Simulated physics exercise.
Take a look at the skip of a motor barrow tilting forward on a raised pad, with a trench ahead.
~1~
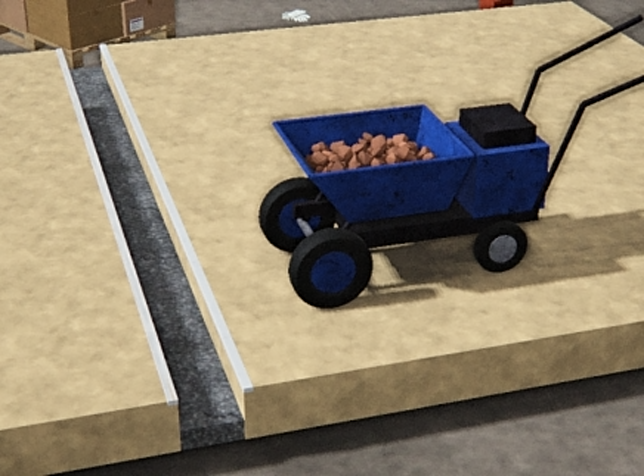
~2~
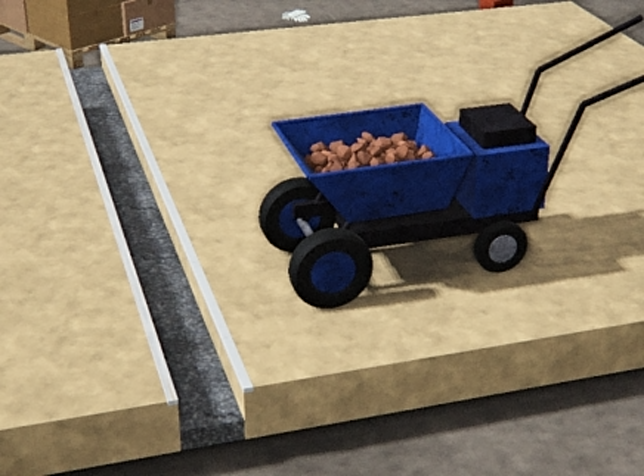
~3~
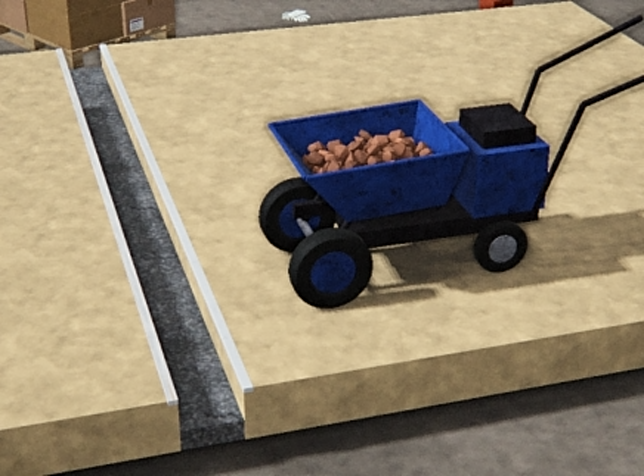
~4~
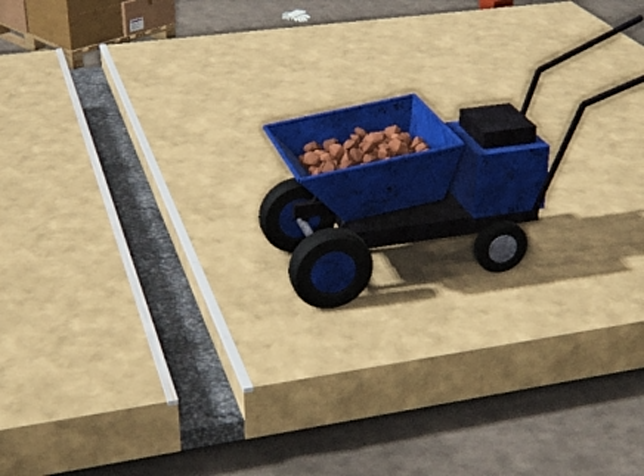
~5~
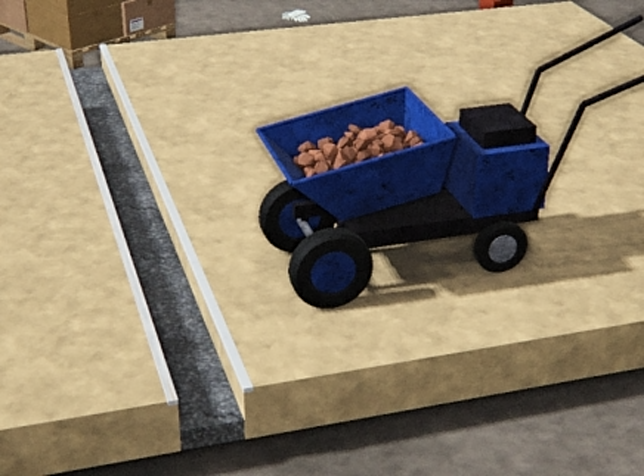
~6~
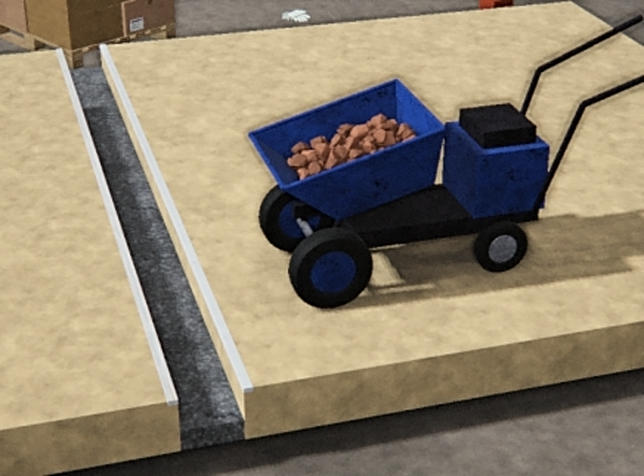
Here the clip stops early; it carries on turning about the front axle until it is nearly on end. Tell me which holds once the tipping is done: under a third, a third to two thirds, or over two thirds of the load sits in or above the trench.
It is over two thirds.
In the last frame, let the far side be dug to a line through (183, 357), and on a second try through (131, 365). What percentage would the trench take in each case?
You'd get 70 in a hundred the first time and 100 in a hundred the second.
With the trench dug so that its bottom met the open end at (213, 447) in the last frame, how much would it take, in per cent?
The share comes to around 100 percent.
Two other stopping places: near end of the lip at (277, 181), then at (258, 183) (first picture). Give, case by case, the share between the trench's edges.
70 % and 40 %.
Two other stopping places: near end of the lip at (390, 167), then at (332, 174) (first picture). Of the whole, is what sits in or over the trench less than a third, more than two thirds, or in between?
Lab note - position 1: Under a third; position 2: Beyond two thirds.
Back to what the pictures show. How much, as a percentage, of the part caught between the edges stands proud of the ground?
About 15 %.
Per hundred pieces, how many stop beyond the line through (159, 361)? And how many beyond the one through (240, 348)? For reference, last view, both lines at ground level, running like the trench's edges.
I'd put it near 0 in a hundred, then near 100 in a hundred.
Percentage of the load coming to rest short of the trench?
Close to 5 in a hundred.
Soon, skip tipped steeply; all in the skip.
A while on, skip tipped steeply; nearly all in the skip; a stray few in or heaped over the trench; a stray few falling.
Towards the end, skip tipped right over; about a quarter in the skip; a stray few short of the trench; most in or heaped over the trench; a stray few beyond it.
Finally, skip tipped right over; a stray few short of the trench; nearly all in or heaped over the trench; a stray few beyond it.
